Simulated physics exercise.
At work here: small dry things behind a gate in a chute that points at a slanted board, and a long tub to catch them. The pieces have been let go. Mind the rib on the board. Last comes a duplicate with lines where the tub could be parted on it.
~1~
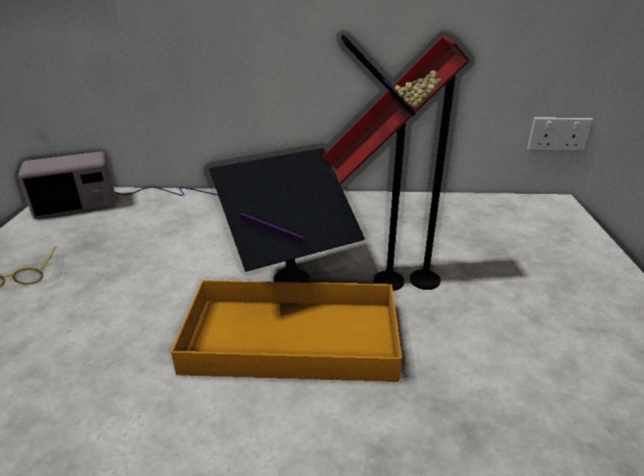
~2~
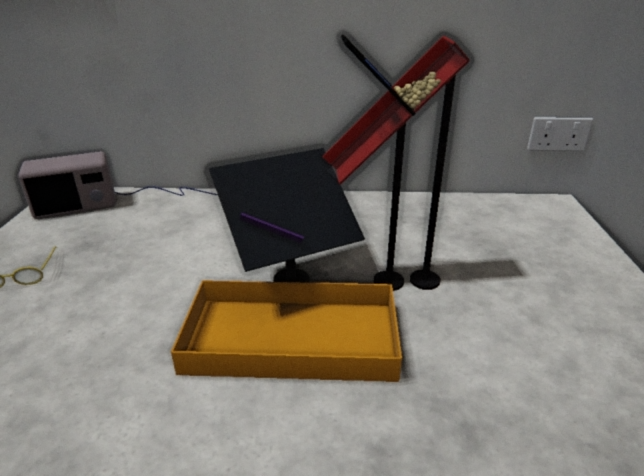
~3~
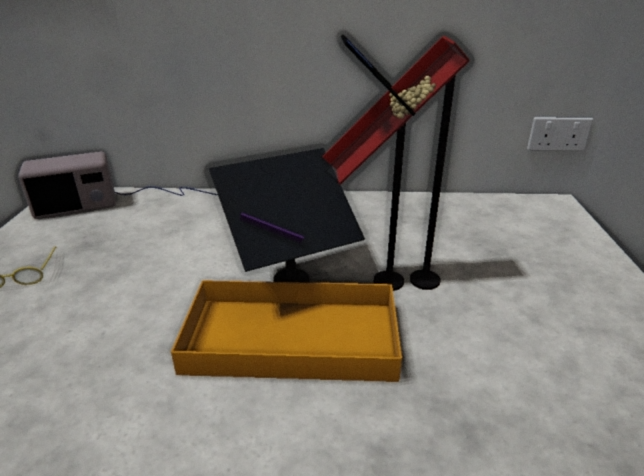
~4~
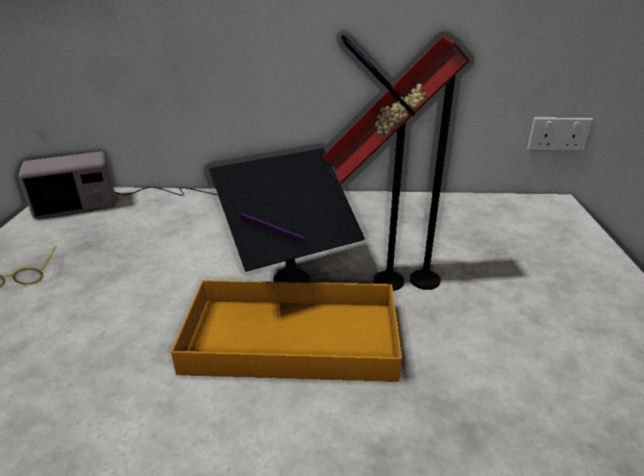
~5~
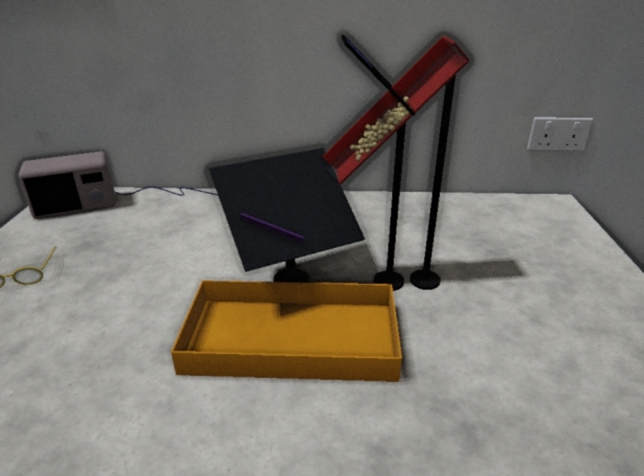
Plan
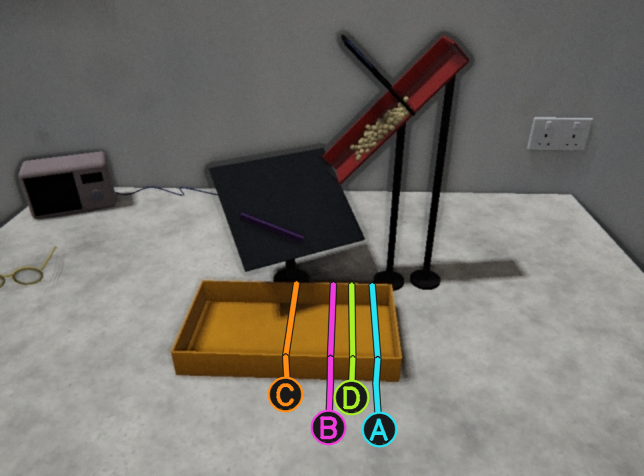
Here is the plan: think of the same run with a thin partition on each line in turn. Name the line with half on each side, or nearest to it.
The best line is B.
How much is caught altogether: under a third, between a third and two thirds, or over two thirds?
About that: Over two thirds.
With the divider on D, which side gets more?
The left side.
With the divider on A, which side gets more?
Left.
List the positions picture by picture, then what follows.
The first frame shows load behind the gate near (414, 90), soya beans; lip of the chute near (338, 177), sloping fairly steeply.
The second frame shows middle of the board near (288, 204), tilted fairly steeply; middle of its low edge near (309, 254); of its high edge near (269, 157).
The third frame shows front corners of the tub near (172, 352) and (401, 358), empty; front of the load near (396, 114).
The fourth frame shows middle of the load near (394, 114); its front near (380, 133), close to a third of the way to the lip; rib from (241, 213) to (304, 238).
The fifth frame shows middle of the load near (385, 127); its front near (358, 159), close to two thirds of the way to the lip.
On the marked copy, line A crosses the front rim at (377, 358); line B crosses the front rim at (330, 356); line C crosses the front rim at (285, 355); line D crosses the front rim at (352, 357).
With A, of what is caught, the whole lot on the left of the divider, none at all on the right.
With B, of what is caught, close to a third on the left of the divider, close to two thirds on the right.
With C, of what is caught, a small share on the left of the divider, all but a few on the right.
With D, of what is caught, all but a few on the left of the divider, a small share on the right.
